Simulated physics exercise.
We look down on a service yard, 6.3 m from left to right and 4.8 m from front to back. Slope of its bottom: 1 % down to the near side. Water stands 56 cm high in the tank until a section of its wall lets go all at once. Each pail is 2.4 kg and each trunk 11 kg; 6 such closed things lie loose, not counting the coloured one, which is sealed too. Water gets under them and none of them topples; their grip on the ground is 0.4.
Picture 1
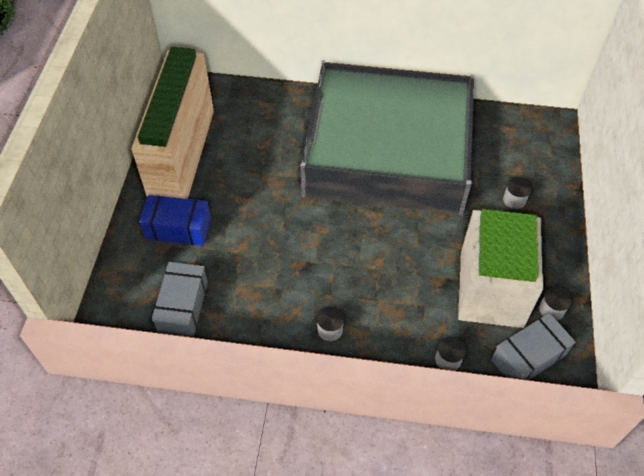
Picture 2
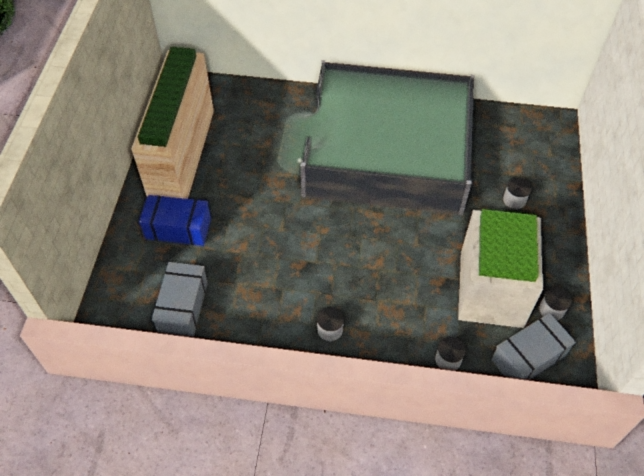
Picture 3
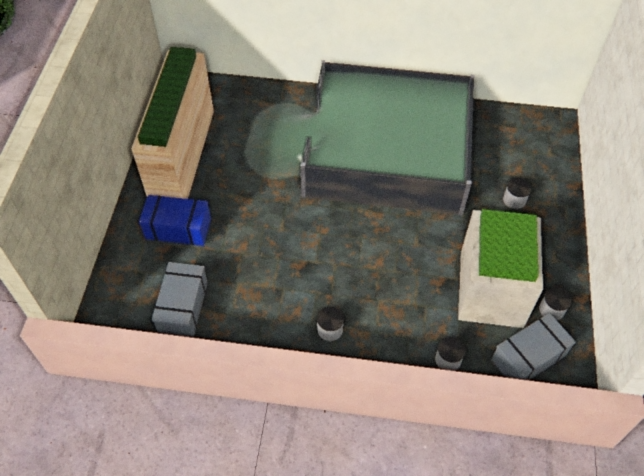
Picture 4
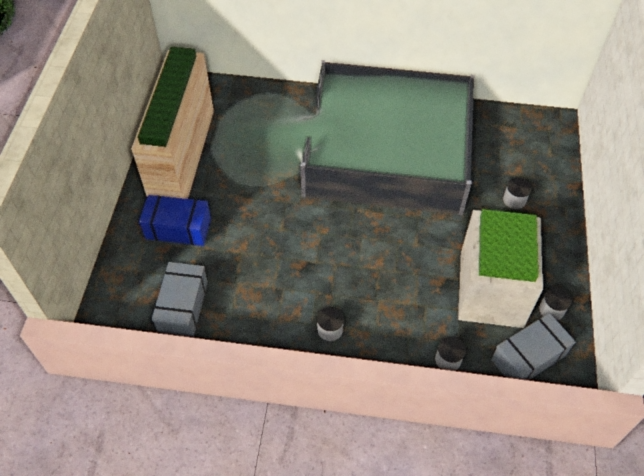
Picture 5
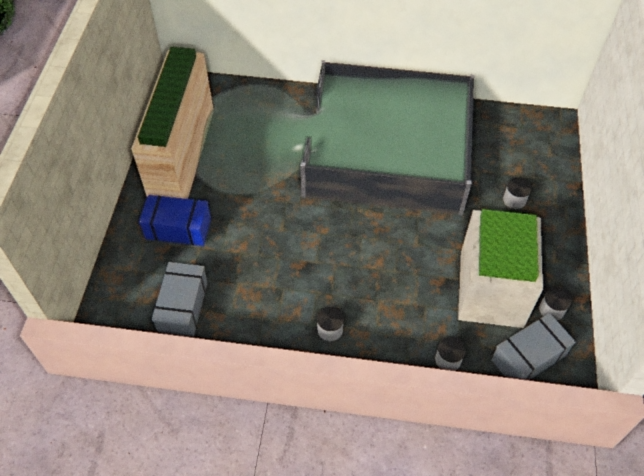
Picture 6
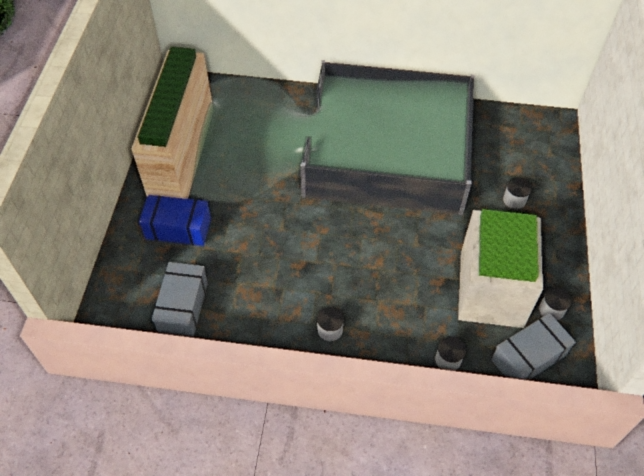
To begin with, greenish water fills a walled tank at the back of a yard where a blue trunk, grey trunks and pails lie about. Then an opening appears in the tank's left side and water spreads leftward across the floor, reaching the wooden planter, while the trunks and pails stay still.
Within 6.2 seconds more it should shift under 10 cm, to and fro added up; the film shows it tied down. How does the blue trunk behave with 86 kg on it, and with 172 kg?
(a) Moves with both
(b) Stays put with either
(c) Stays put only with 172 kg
c, stays put only with 172 kg.
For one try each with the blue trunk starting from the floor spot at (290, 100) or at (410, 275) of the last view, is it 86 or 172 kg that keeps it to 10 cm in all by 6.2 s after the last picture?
Respectively, first option suffices; first option suffices.
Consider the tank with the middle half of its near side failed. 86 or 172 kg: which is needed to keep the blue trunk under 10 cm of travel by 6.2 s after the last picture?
Under that change, the lighter pick does it.
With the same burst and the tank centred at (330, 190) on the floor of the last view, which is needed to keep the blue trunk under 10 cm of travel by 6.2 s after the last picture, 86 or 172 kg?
Lab note - in that case: No option works.
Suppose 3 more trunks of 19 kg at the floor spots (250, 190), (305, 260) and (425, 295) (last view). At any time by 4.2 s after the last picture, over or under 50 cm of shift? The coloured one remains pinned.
Results, in sequence: Exceeded / exceeded / not exceeded.
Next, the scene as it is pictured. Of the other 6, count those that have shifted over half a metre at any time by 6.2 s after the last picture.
My count gives 4.
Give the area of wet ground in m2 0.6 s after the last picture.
About 8.5 m2 is covered.
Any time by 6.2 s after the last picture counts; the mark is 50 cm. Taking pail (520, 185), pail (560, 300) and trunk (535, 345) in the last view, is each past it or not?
Below the mark, below the mark, beyond the mark.
Then, 0.6 s after the last picture the blue trunk would be 2 cm from its start with 86 kg and 0 cm from its start with 172 kg; 8 cm of water round it then.
Then, 2.3 s after the last picture the blue trunk would be 52 cm from its start with 86 kg and 0 cm from its start with 172 kg; 9 cm of water round it then.
Then, 4.2 s after the last picture the blue trunk would be 56 cm from its start with 86 kg and 0 cm from its start with 172 kg; 9 cm of water round it then.
Then, 6.2 s after the last picture the blue trunk would be 56 cm from its start with 86 kg and 0 cm from its start with 172 kg; 9 cm of water round it then.
